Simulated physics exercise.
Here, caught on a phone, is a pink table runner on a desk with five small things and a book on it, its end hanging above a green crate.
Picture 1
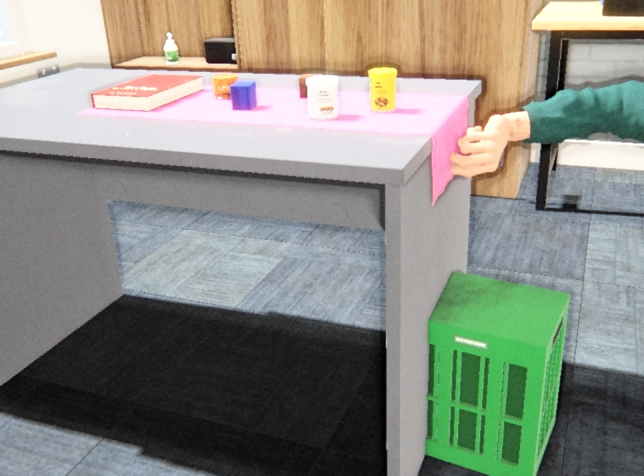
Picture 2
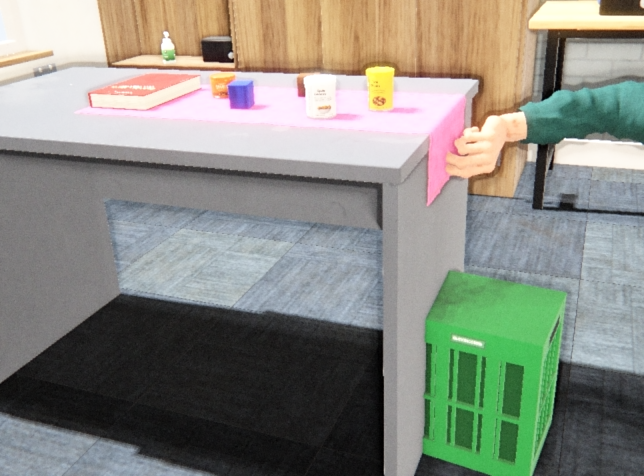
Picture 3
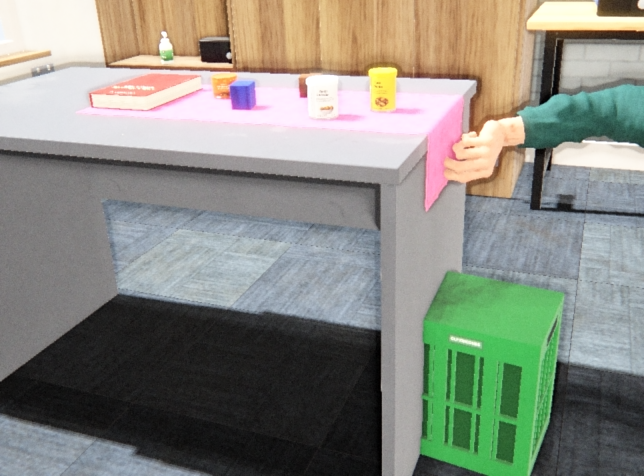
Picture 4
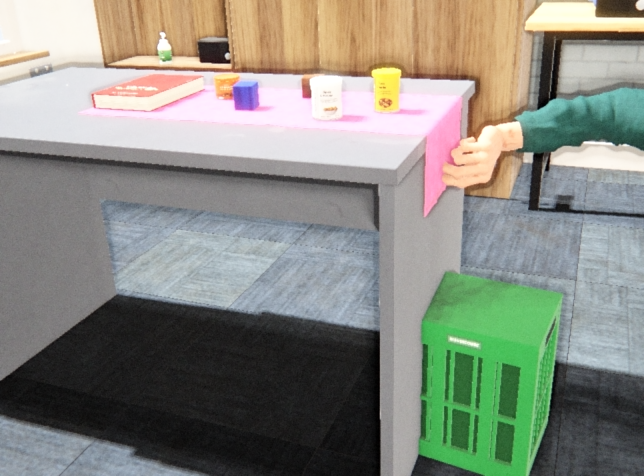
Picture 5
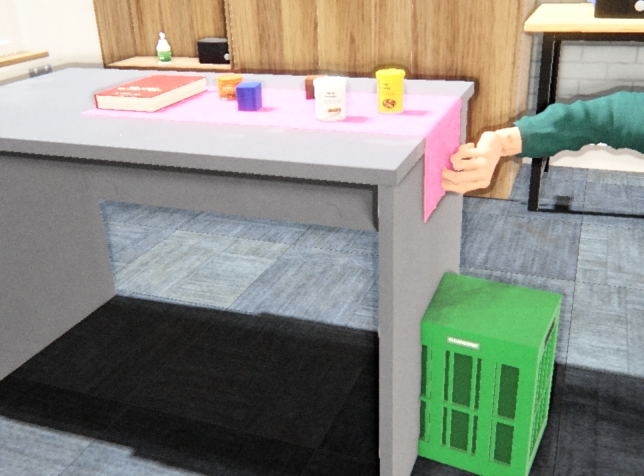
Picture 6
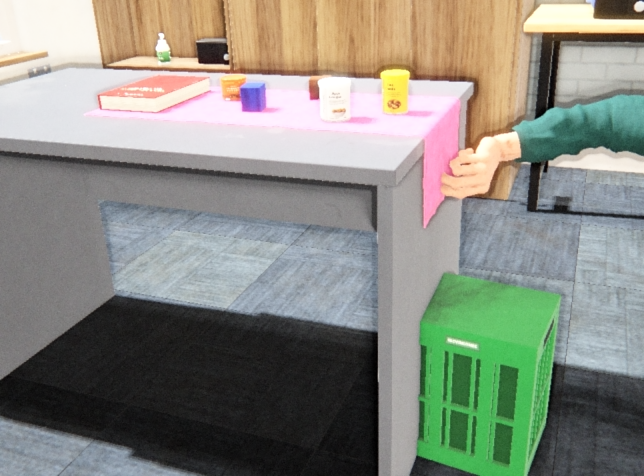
A hand slowly pulls a pink runner down over the desk's right edge, shifting the items slightly.
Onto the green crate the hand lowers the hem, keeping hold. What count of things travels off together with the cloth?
Going over the edge will be two of them.
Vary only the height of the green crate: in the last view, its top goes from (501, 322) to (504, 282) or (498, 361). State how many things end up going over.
It comes to 1 and 3 over the edge.
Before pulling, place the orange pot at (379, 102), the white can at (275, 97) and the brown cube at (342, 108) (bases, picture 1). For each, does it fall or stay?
I'd say the orange pot takes a fall, the white can hangs on, and the brown cube takes a fall.
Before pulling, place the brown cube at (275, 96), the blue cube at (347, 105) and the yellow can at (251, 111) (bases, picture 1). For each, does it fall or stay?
Brown cube kept, blue cube dropped, yellow can kept.
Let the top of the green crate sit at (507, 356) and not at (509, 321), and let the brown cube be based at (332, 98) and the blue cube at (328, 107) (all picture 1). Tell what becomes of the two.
The brown cube is lost; the blue cube is lost.
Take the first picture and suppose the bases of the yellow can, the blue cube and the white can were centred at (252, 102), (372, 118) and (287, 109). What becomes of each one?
Outcome: The yellow can is still in place, the blue cube is gone, the white can is still in place.
A little later, hem near (442, 258); yellow can gone.
Next, hem on the crate; yellow can and white can gone.
When it is over, hem on the crate; yellow can and white can gone. The desk loses two.
